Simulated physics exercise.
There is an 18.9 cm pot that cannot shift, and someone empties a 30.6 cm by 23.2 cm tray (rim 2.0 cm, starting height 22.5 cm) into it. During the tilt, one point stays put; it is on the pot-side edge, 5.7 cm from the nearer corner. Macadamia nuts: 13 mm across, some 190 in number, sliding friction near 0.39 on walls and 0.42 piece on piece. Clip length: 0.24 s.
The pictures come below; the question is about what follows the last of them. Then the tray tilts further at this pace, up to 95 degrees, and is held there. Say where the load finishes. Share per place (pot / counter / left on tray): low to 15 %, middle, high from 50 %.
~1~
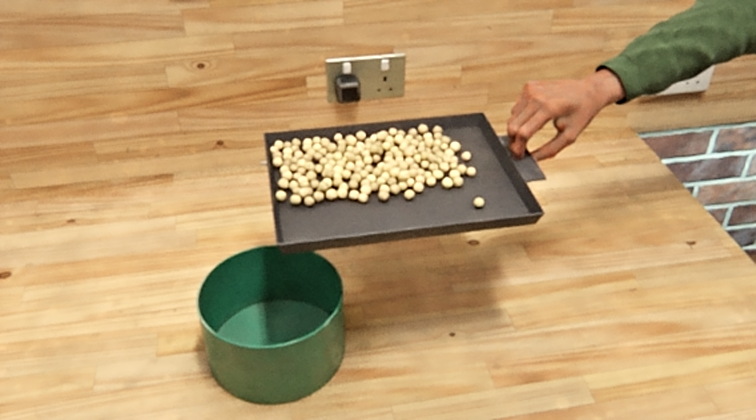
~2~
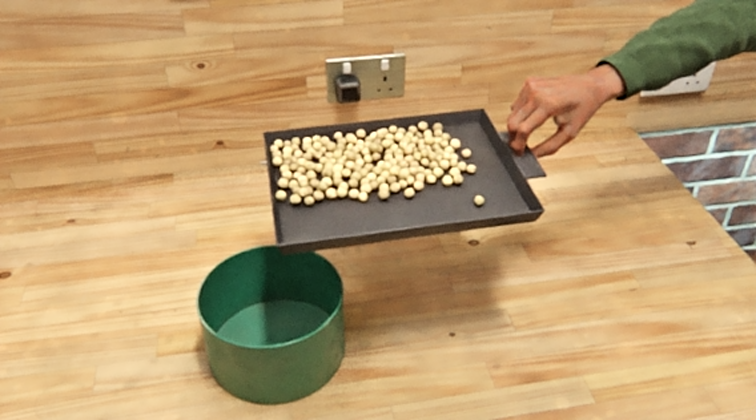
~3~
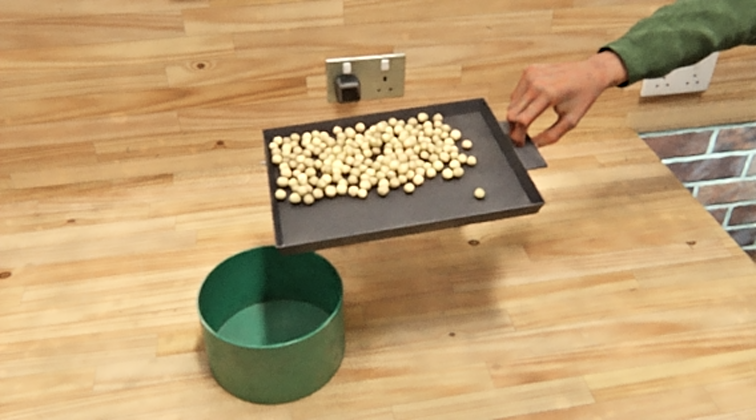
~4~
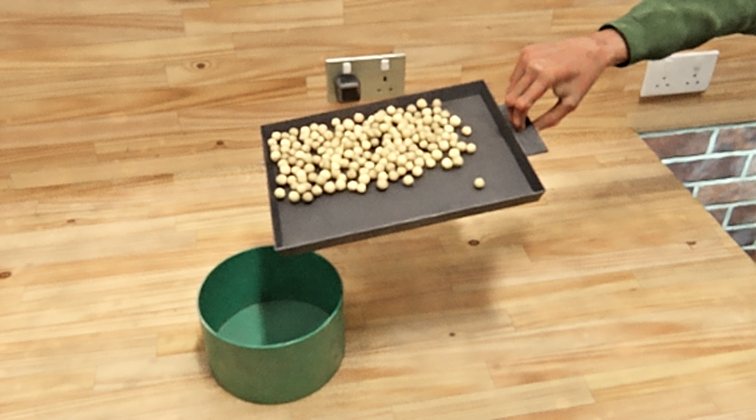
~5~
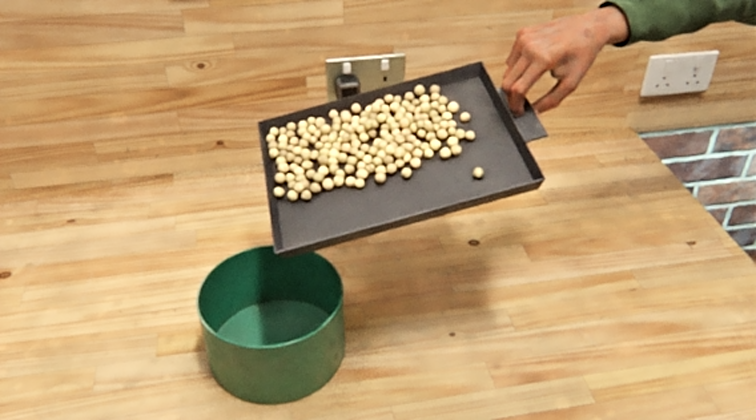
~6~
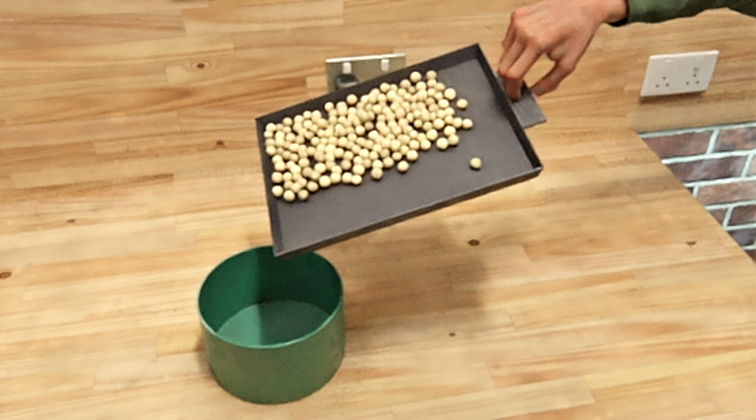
Shares - pot: High, counter: Middle, tray: Low.
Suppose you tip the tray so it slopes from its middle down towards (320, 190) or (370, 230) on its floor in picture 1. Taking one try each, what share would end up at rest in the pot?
Near 55 and 45 per cent, in that order.
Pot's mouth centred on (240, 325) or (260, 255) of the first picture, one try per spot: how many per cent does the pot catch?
95 % and 5 %.
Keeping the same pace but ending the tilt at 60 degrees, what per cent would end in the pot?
It would land at about 40 percent.
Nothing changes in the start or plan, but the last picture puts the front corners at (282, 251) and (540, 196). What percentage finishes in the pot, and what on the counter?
The pot gets 50 and the counter 50.
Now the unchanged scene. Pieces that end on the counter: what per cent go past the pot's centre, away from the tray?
80 %.
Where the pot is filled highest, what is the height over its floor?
It stands at some 3.0 cm.
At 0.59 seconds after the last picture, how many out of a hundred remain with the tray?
Close to 50 in a hundred parts of the load.
Then, 0.35 s after the last picture, tilt 56 degrees; the tray holds 100 %, the pot 0 %.
Then, 0.59 s after the last picture, tilt 81 degrees; the tray holds 50 %, the pot 15 %.
Then, 0.93 s after the last picture, tilt 95 degrees; the tray holds 0 %, the pot 65 %.
In the end, pot 65 %, counter 35 %, tray 0 %.
